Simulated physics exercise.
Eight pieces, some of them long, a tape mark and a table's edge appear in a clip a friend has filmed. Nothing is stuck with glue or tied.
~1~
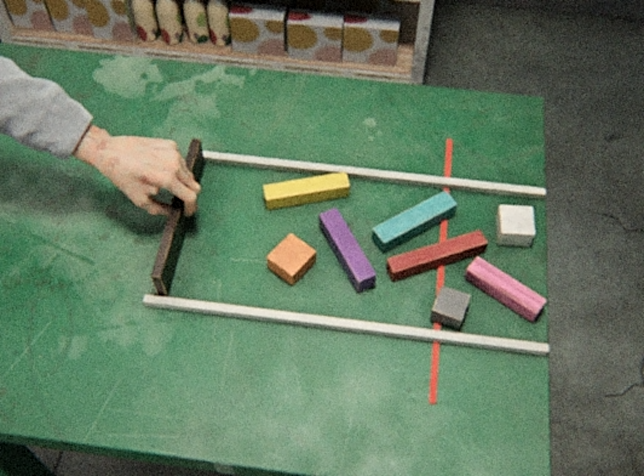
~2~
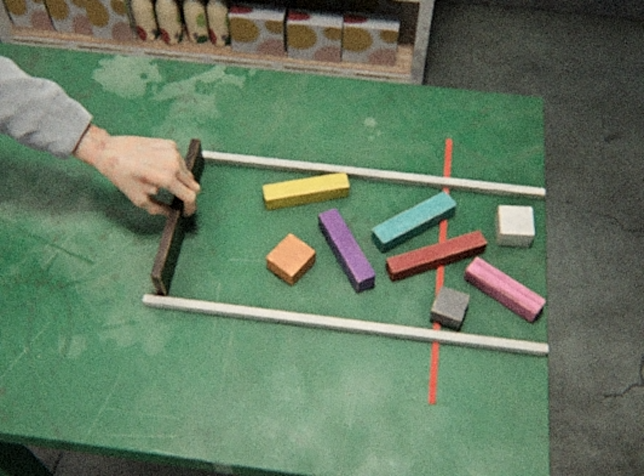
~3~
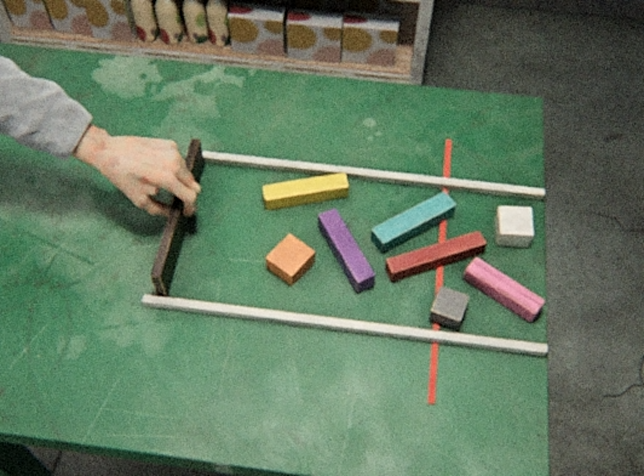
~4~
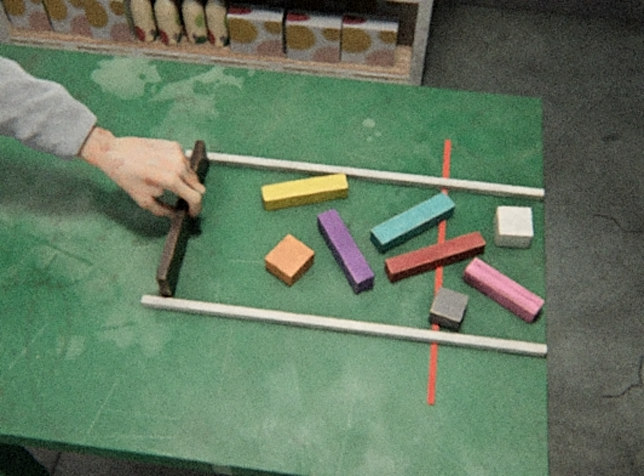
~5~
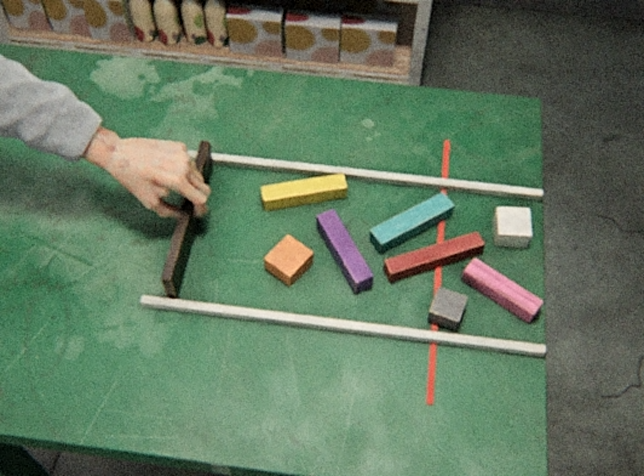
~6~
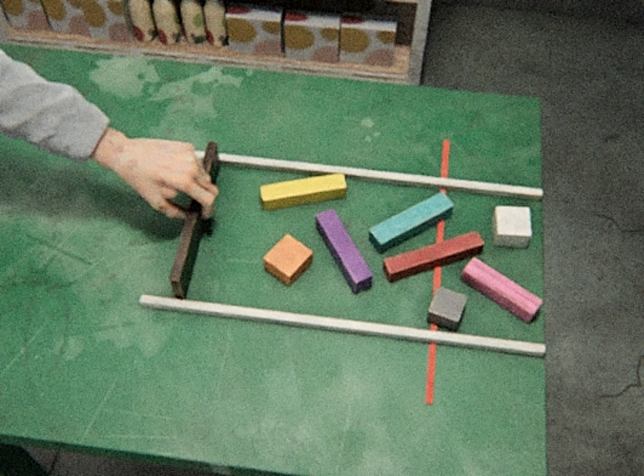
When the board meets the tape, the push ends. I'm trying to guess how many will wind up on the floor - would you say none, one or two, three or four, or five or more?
I would say one or two.
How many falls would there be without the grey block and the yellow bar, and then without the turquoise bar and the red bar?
Try 1: 1; try 2: 0.
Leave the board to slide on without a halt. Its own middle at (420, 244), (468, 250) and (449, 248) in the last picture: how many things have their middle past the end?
1, 3 and 1.
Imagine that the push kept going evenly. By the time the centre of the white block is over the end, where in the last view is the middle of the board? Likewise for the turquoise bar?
Roughly (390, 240); roughly (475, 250).
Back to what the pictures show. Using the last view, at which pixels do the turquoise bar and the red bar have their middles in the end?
In the last picture the turquoise bar sits at (514, 225) while the red bar sits at (530, 237).
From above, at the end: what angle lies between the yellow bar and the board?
It works out to near 65°.
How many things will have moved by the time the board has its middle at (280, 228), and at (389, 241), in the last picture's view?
Answer - first 2, then 6.
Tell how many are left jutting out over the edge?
Overhanging ones - 3.
Early on, none off yet; white block at rest near (511, 227); pink stick at rest near (501, 290); grey block at rest near (447, 309).
A while later, none off yet; white block at rest near (514, 226); pink stick at rest near (501, 290); grey block at rest near (447, 309).
Further along, none off yet; white block leaning a little near (553, 208); pink stick moving near (506, 290); grey block at rest near (447, 309).
Finally, the number that fall off is one or two; lost, white block.
